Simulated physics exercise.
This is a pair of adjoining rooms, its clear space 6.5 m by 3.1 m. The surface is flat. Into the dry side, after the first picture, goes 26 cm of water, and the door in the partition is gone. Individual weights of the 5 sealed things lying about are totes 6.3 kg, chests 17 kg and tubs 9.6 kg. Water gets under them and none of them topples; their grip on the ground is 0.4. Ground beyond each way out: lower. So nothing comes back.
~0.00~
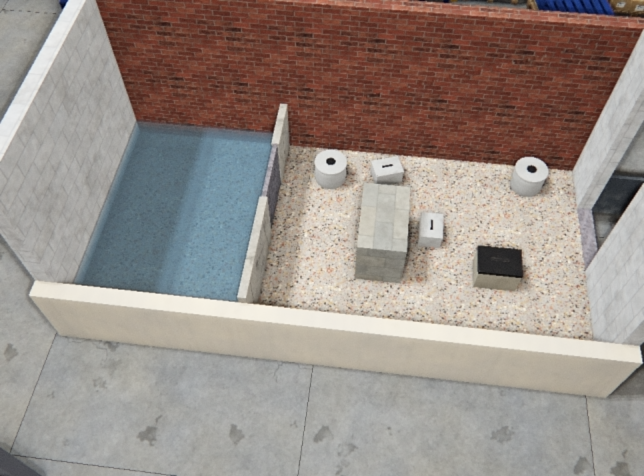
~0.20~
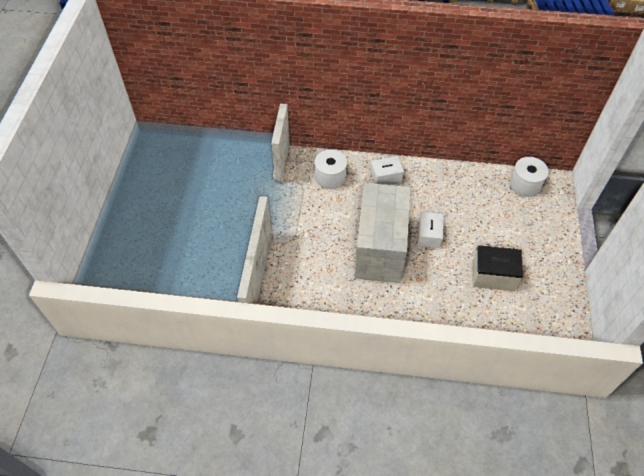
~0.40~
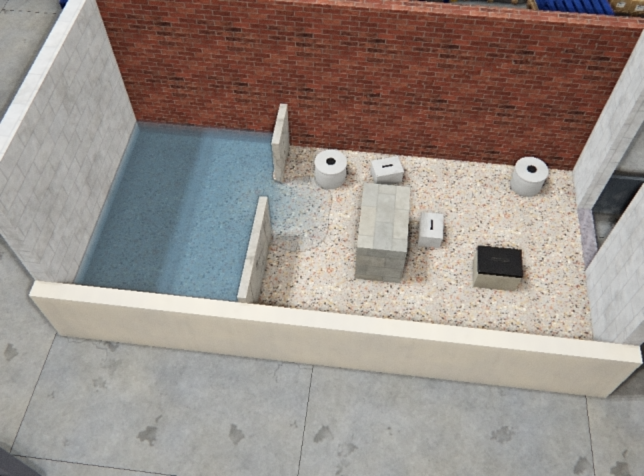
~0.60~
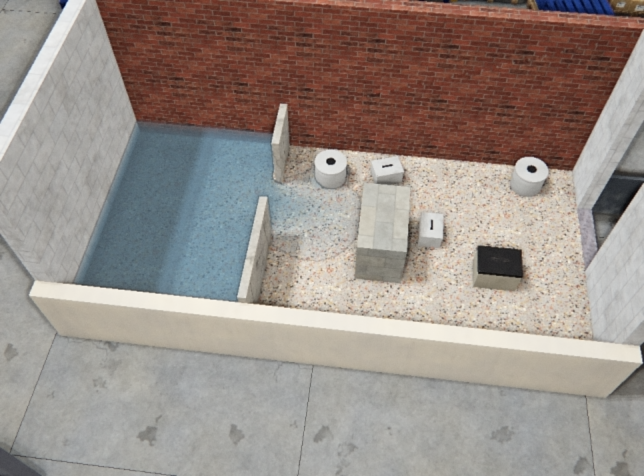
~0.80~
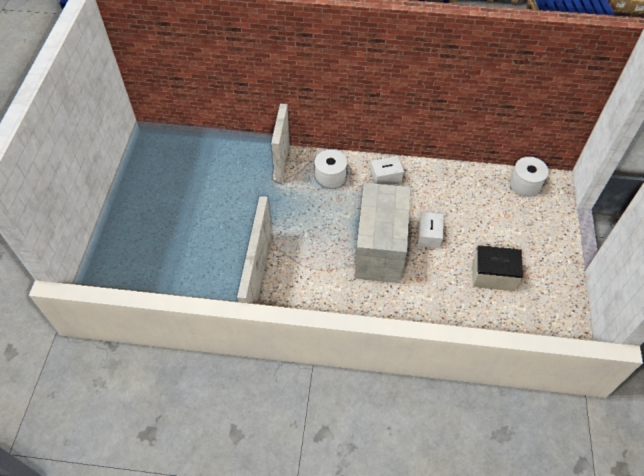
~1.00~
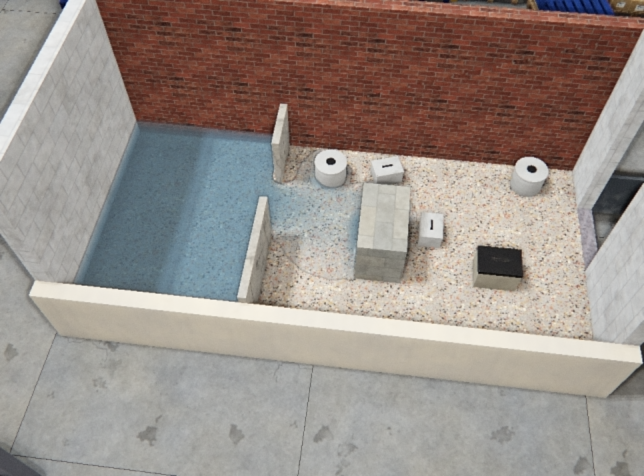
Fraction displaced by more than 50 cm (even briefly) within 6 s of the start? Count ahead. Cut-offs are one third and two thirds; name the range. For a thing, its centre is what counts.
Range: One third to two thirds.
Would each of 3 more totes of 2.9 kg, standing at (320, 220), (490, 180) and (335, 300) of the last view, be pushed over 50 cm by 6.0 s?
Taking them in order, the first is above the mark, the second above the mark and the third above the mark.
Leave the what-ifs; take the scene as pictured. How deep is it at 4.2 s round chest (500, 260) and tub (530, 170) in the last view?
Close to 1 and 8 centimetres.
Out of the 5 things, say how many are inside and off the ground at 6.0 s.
It comes to 1.
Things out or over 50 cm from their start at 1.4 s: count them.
0 of them.
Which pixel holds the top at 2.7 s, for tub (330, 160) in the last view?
Roughly at (353, 146).
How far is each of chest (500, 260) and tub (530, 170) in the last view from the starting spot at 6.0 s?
In order: 0 cm, then gone out.
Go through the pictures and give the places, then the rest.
In the first picture, a tub at (331, 162) rests on the ground; a tote at (387, 166), on the bottom; 6.9 m2 under water; 0 of 5 have shifted.
In the second picture, a tub at (331, 162) rests on the ground; a tote at (387, 166) rests on the ground; 7.3 m2 under water; 0 of 5 have shifted.
In the third picture, a tub at (331, 162), on the bottom; a tote at (387, 166) rests on the ground; water covers 7.8 m2; 0 of 5 have shifted.
In the fourth picture, a tub at (331, 162), on the bottom; a tote at (387, 166) rests on the ground; 8.3 m2 under water; 0 of 5 have shifted.
In the fifth picture, a tub at (331, 162), on the bottom; a tote at (387, 166) rests on the ground; 8.7 m2 under water; 0 of 5 have shifted.
In the sixth picture, a tub at (331, 162), on the bottom; a tote at (387, 166), on the bottom; 9.1 m2 under water; 0 of 5 have shifted.
After 1.4 s 0 of 5 are over 50 cm from their spots; 0 afloat.
After 2.7 s 0 of 5 are over 50 cm from their spots; 1 afloat.
After 4.2 s 3 of 5 are over 50 cm from their spots; 3 afloat.
After 6.0 s 3 of 5 are over 50 cm from their spots, and 3 have been at some point; 1 afloat.
